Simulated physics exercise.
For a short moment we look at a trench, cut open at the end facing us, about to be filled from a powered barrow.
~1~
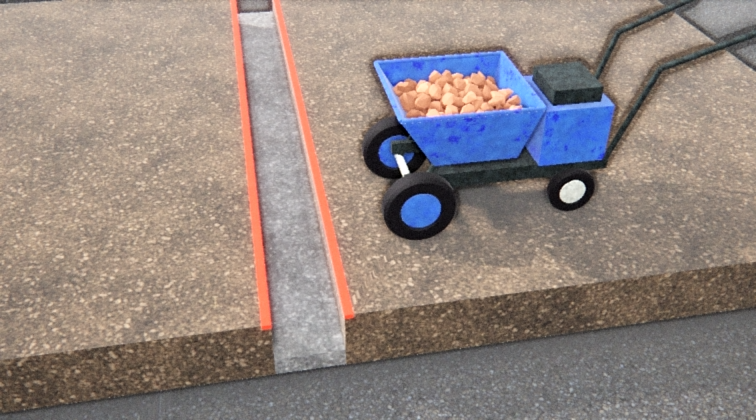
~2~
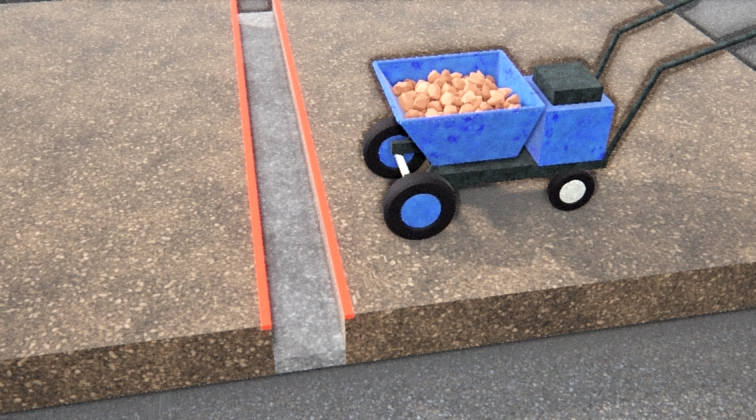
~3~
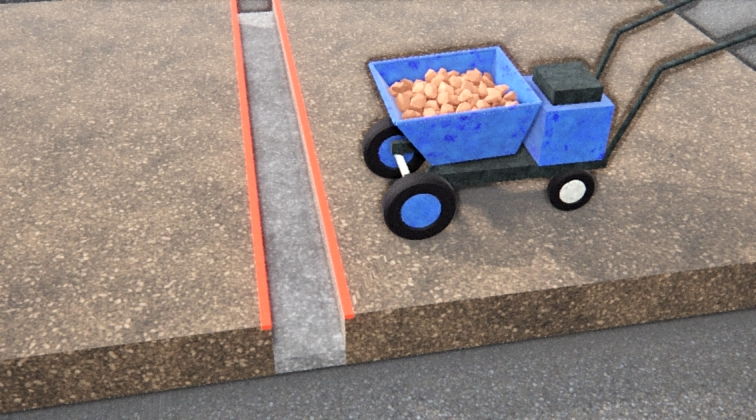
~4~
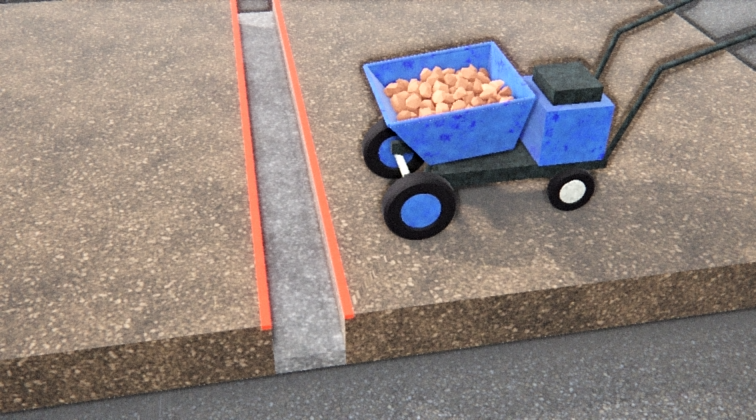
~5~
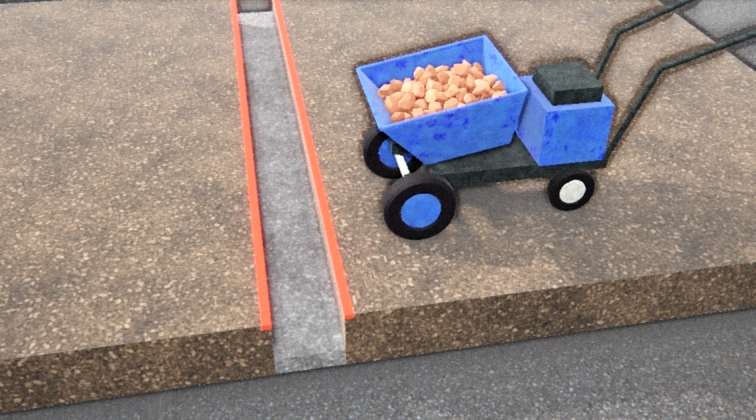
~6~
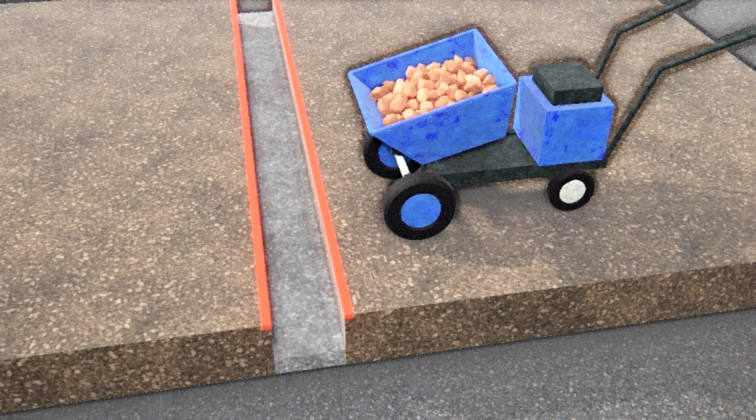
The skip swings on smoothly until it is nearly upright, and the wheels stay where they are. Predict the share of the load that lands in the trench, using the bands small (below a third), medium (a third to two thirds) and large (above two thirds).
Large.
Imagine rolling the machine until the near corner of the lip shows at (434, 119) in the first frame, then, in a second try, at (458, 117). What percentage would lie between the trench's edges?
Roughly 100 per cent, and 70 per cent.
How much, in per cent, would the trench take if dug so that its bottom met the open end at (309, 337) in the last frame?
Something close to 80 per cent.
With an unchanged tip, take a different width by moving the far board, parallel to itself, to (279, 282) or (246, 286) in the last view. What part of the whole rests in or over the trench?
The first gives 70 %, the second 100 %.
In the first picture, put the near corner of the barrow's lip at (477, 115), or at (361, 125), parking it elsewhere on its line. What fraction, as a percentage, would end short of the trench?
50 % then 0 %.
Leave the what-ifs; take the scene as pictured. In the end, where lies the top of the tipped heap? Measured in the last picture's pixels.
Estimated top, final frame: Near (216, 208).
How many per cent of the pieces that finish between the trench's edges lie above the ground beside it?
Roughly 0 percent of them.
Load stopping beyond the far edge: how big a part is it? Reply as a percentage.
Close to 10 in a hundred.
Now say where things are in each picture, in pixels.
The first picture shows lip of the skip near (402, 122), level; top of the load near (458, 102), lumps of rubble; first edge of the trench near (340, 275); far edge near (262, 284), the trench over half as wide as the skip, and about half as deep as wide.
The second picture shows lip of the skip near (400, 122), level; top of the load near (457, 101).
The third picture shows lip of the skip near (396, 123), tipped barely; top of the load near (461, 96).
The fourth picture shows lip of the skip near (390, 126), tipped a little; top of the load near (456, 94).
The fifth picture shows lip of the skip near (382, 129), tipped a little; top of the load near (460, 90).
The sixth picture shows lip of the skip near (372, 134), tipped clearly; top of the load near (463, 79); first edge of the trench near (340, 275); far edge near (262, 284).
Shortly afterwards, skip tipped steeply; the whole lot in the skip.
Next, skip tipped right over; all but a few in the skip; a little in or heaped over the trench; only a few falling.
Some moments later, skip tipped right over; near a quarter in the skip; near two thirds in or heaped over the trench; a little beyond it.
In the end, skip tipped right over; all but a few in or heaped over the trench; a little beyond it.
